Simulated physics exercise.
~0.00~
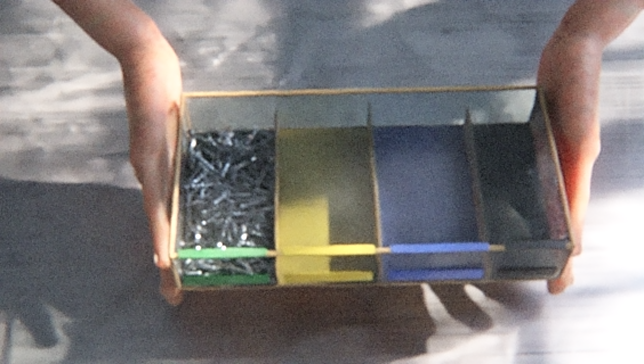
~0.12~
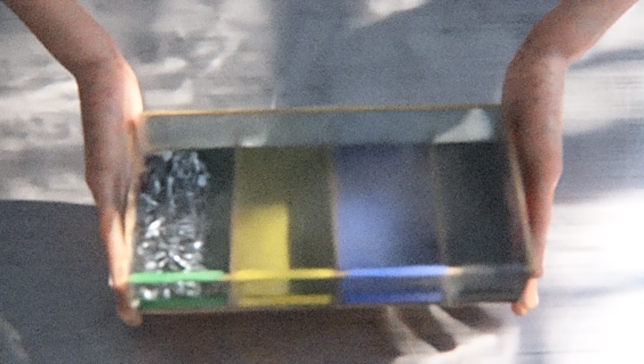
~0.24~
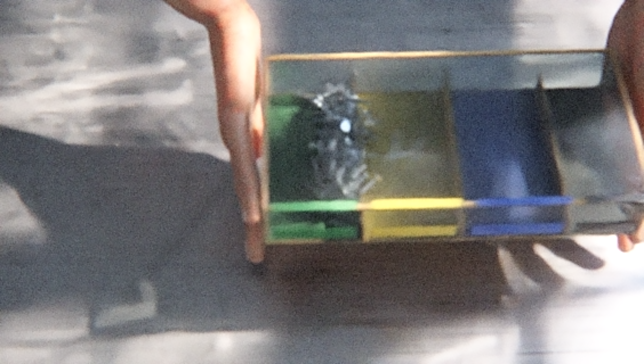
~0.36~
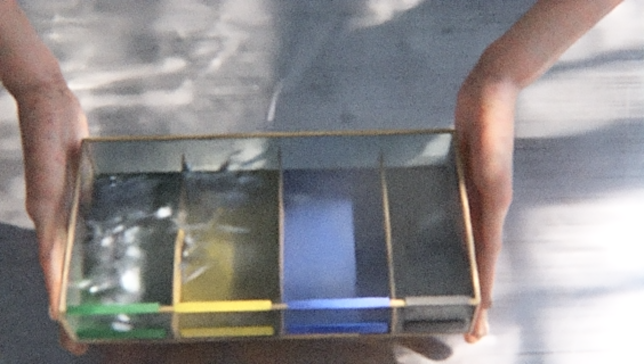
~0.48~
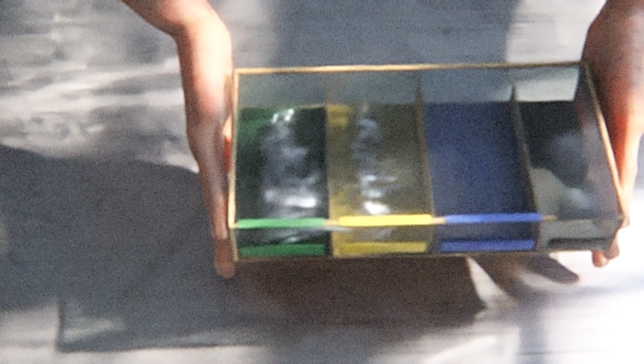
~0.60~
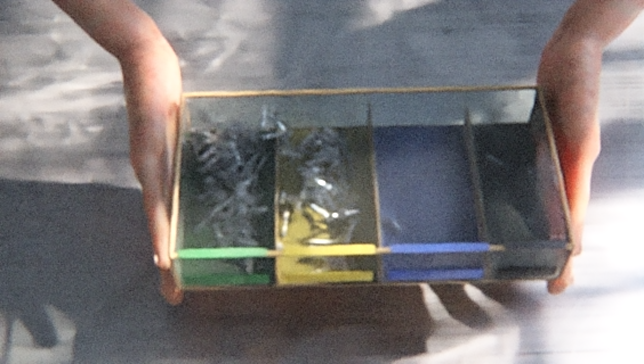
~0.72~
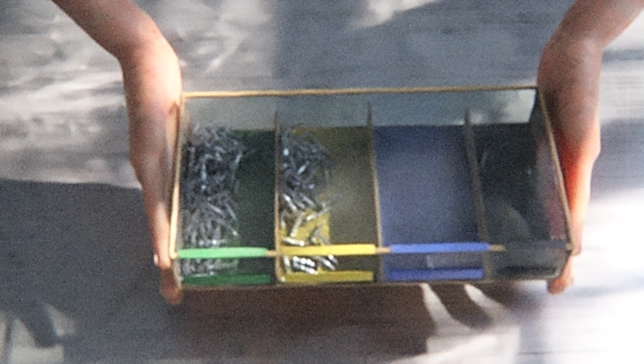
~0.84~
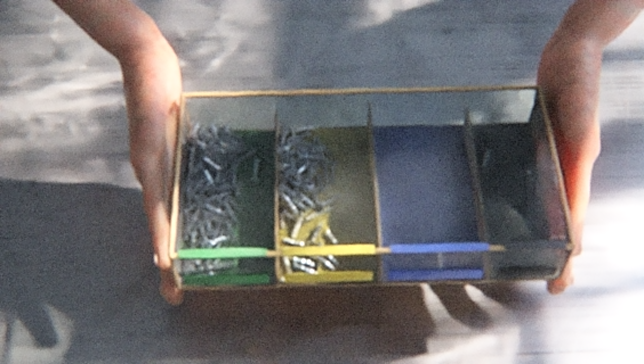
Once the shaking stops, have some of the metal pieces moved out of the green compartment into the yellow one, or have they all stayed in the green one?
Some of the pieces have moved over into the yellow compartment, while many remain in the green one. The blue and black compartments end up without any.
